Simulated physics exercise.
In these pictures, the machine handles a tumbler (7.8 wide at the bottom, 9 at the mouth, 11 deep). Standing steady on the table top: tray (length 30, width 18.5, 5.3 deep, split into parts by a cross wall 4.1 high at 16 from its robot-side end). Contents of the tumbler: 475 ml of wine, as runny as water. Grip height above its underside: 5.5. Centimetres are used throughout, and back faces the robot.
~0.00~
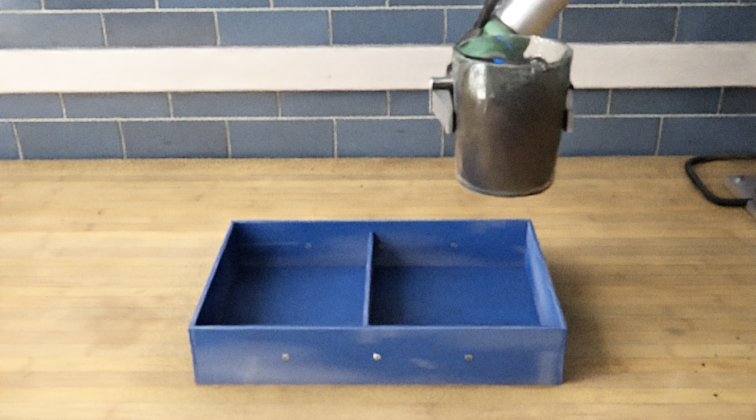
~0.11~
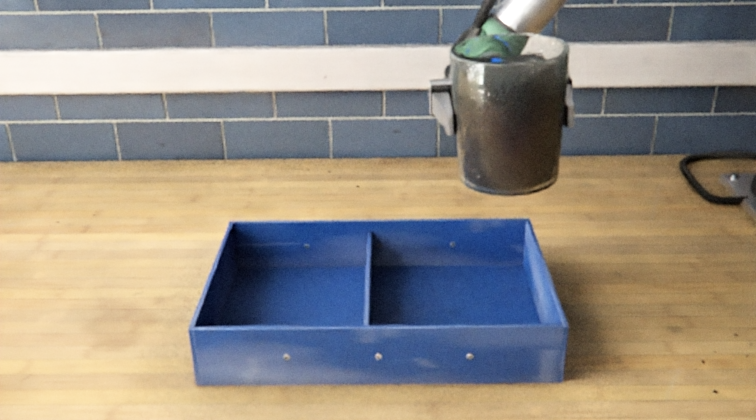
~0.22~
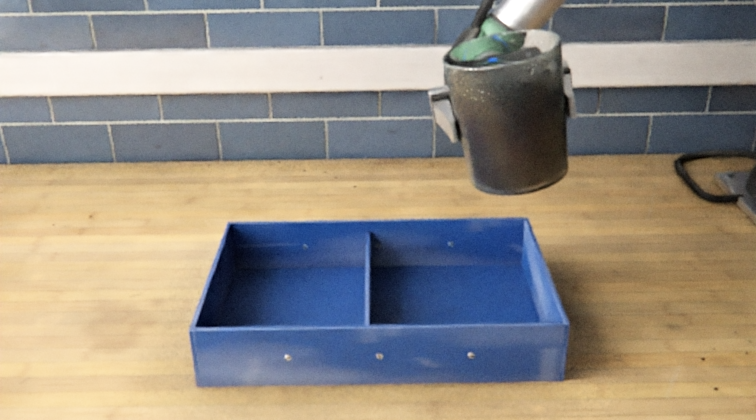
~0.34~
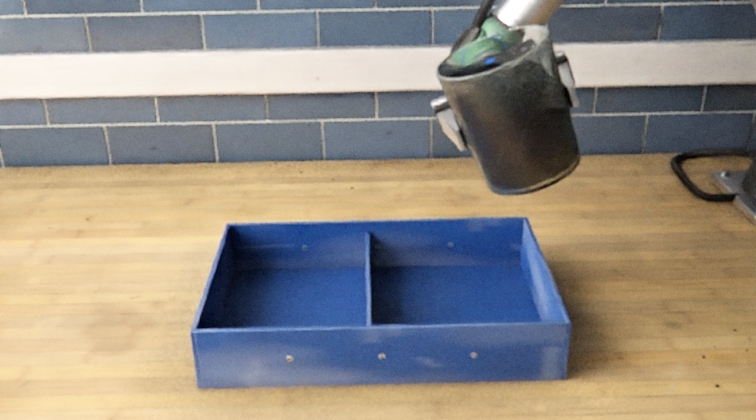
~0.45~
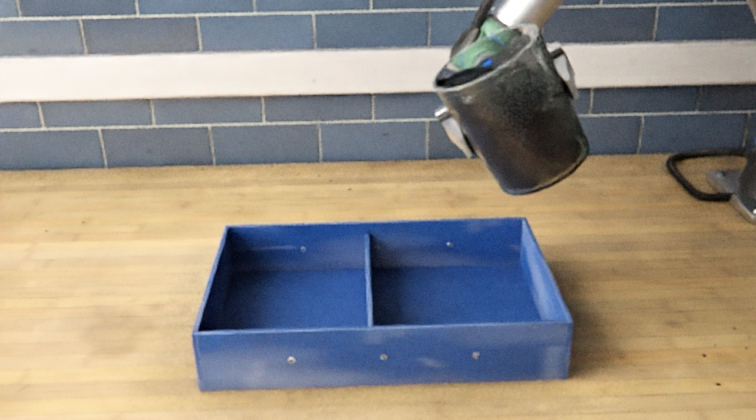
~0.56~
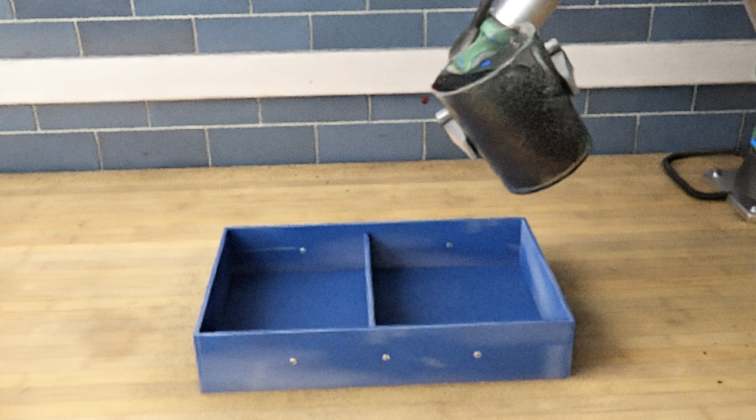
A robotic arm held a dark tumbler above and behind a divided blue tray on a wooden table, then steadily tilted it, its rim leaning over to the left while it stayed in nearly the same spot.
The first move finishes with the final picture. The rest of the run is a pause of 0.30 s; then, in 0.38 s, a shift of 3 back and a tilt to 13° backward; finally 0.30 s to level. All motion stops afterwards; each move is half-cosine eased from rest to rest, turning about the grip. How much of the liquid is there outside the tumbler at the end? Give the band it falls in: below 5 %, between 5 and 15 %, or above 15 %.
The share falls below 5 %.
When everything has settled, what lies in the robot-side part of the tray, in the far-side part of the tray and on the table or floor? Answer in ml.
Approx. 10 / 0 / 0 ml, in that order.
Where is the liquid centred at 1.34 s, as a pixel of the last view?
(548, 125), about.
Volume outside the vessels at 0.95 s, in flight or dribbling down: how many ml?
I'd say around 5 ml.
After 0.95 s, tilted 27° forward, liquid up to 24 above the table; 465 ml in the tumbler, 5 ml in the robot-side part, 5 ml in the air or running down outside.
After 1.34 s, tilted 10° backward, liquid up to 24 above the table; 465 ml in the tumbler, 10 ml in the robot-side part.
After 1.74 s, level, liquid up to 24 above the table; 465 ml in the tumbler, 10 ml in the robot-side part.
After 2.54 s, level, liquid up to 24 above the table; 465 ml in the tumbler, 10 ml in the robot-side part.
In the end, 465 ml in the tumbler, 10 ml in the robot-side part. That is 2 % outside the tumbler.
